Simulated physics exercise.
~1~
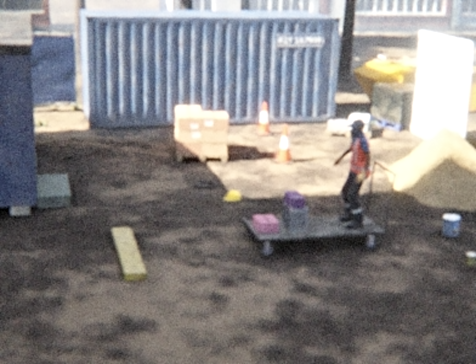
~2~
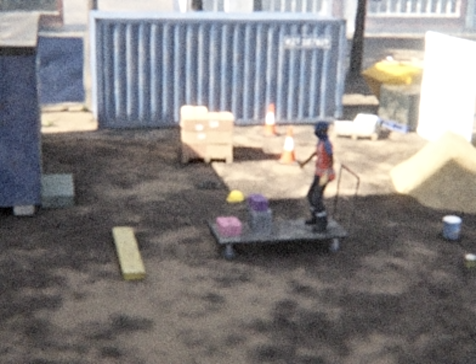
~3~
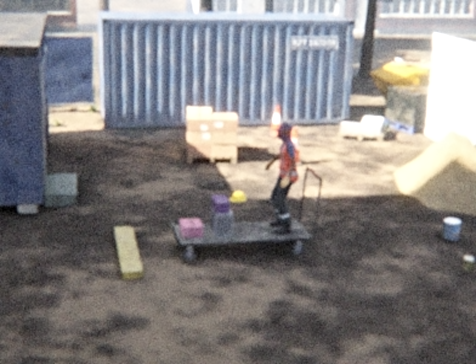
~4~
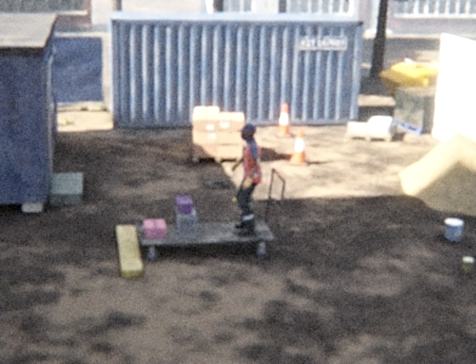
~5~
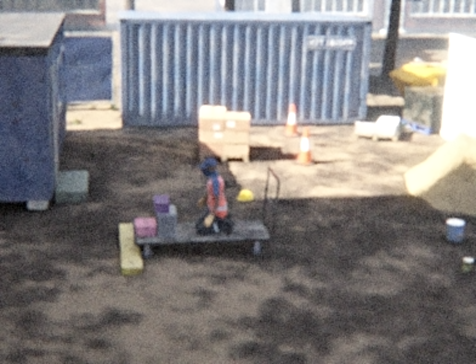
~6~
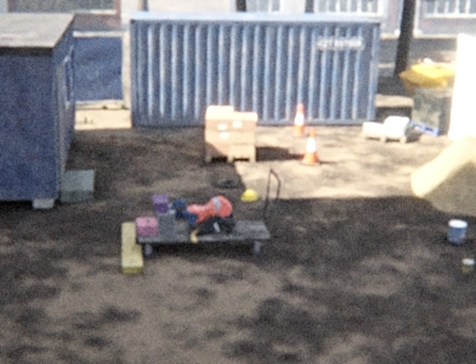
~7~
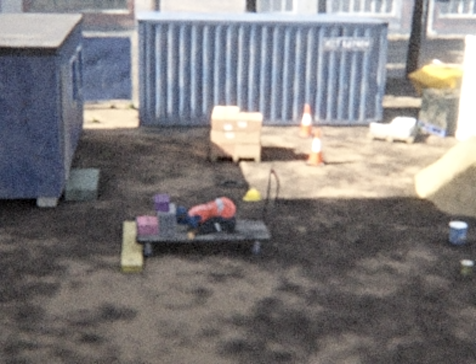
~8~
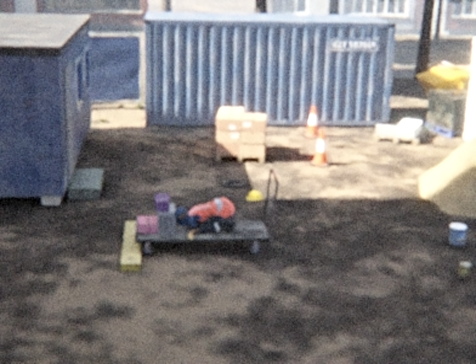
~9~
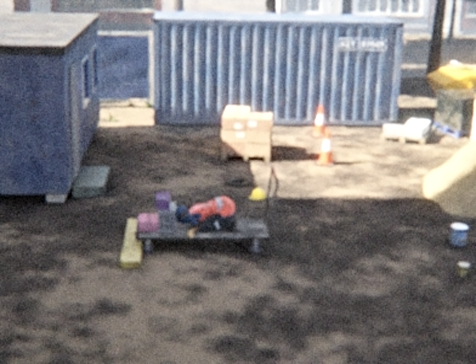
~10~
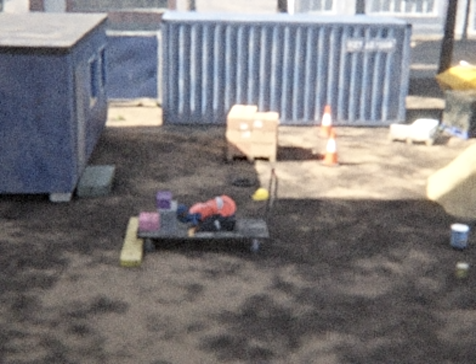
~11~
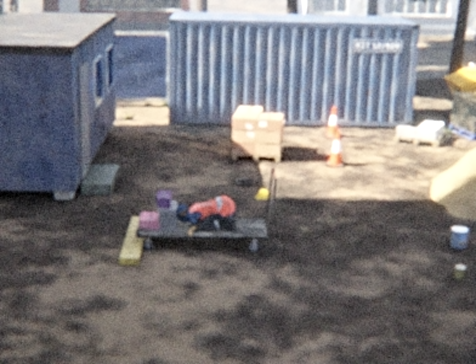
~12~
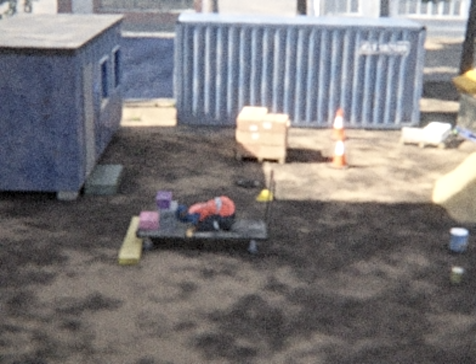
The video shows a person in an orange vest riding a flat cart left across a yard until it stops at a yellow kerb; the person topples forward and ends lying on the deck behind the pink parcel, grey crate and purple carton, which all stay aboard.
